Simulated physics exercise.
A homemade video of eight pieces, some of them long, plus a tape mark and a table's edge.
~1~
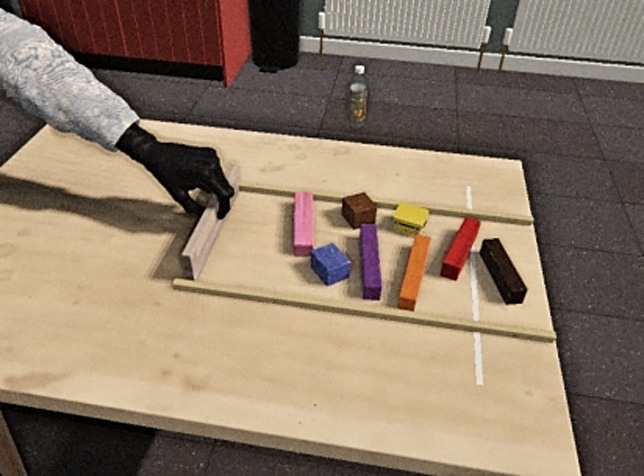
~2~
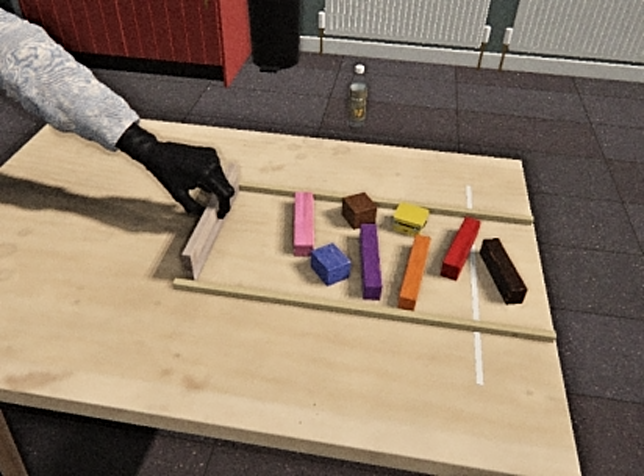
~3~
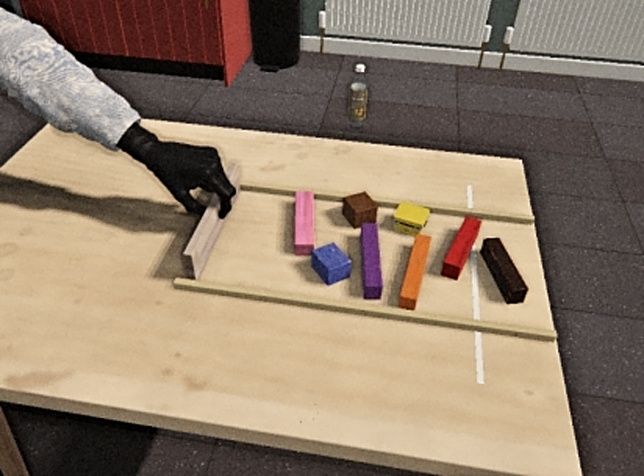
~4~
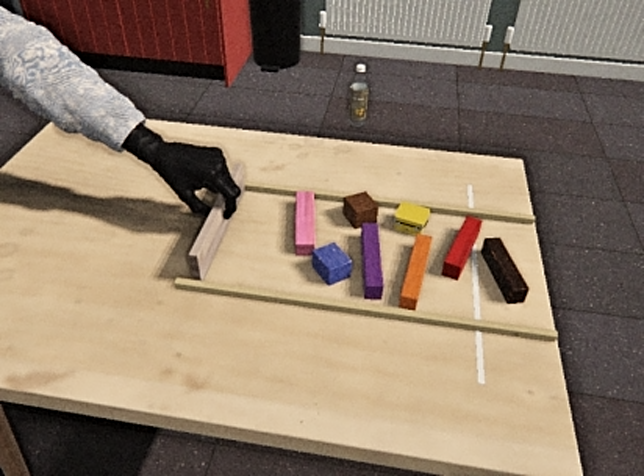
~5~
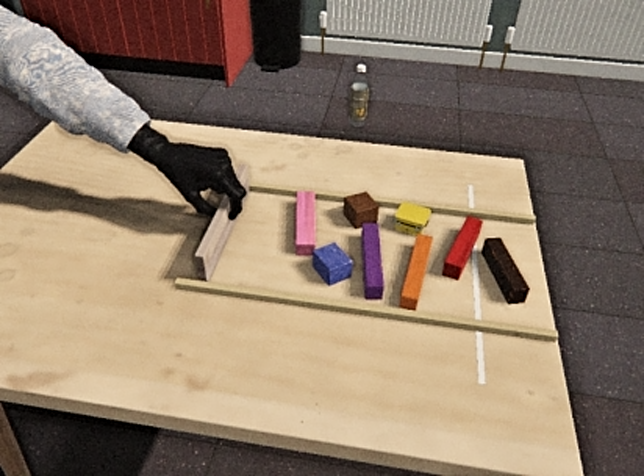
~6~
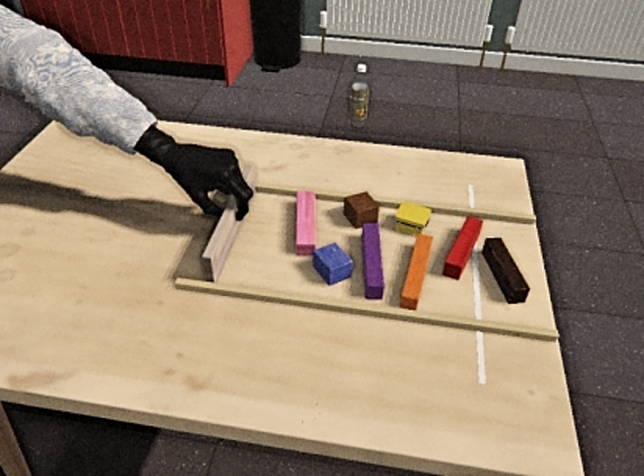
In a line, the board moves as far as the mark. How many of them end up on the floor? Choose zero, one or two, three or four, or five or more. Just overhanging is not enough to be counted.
One or two.
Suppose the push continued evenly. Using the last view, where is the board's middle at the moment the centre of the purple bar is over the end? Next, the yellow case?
Estimated middle: (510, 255), and (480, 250) for the other.
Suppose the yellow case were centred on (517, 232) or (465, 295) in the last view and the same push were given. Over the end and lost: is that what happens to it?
Result per start: Gone over the edge; gone over the edge.
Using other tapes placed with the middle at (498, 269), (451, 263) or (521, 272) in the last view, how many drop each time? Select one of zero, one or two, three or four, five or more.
Place one: Three to four; place two: None at all; place three: 5 or more.
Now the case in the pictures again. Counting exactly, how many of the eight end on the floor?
In all, 2 of them.
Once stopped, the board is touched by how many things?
Counting them up gives 2.
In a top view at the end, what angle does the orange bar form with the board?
About 5°.
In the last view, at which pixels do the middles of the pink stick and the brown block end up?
They come to rest around (485, 244) and (508, 230).
Early on, none off yet; black bar at rest near (505, 269); red stick at rest near (463, 247); orange bar at rest near (417, 270).
A while later, none off yet; black bar at rest near (505, 269); red stick at rest near (463, 247); orange bar moving near (421, 271).
Further along, none off yet; black bar travelled a little near (528, 275); red stick travelled about its own width near (514, 252); orange bar travelled about its own width near (485, 277).
Finally, the number that fall off is one or two; lost, red stick and black bar.
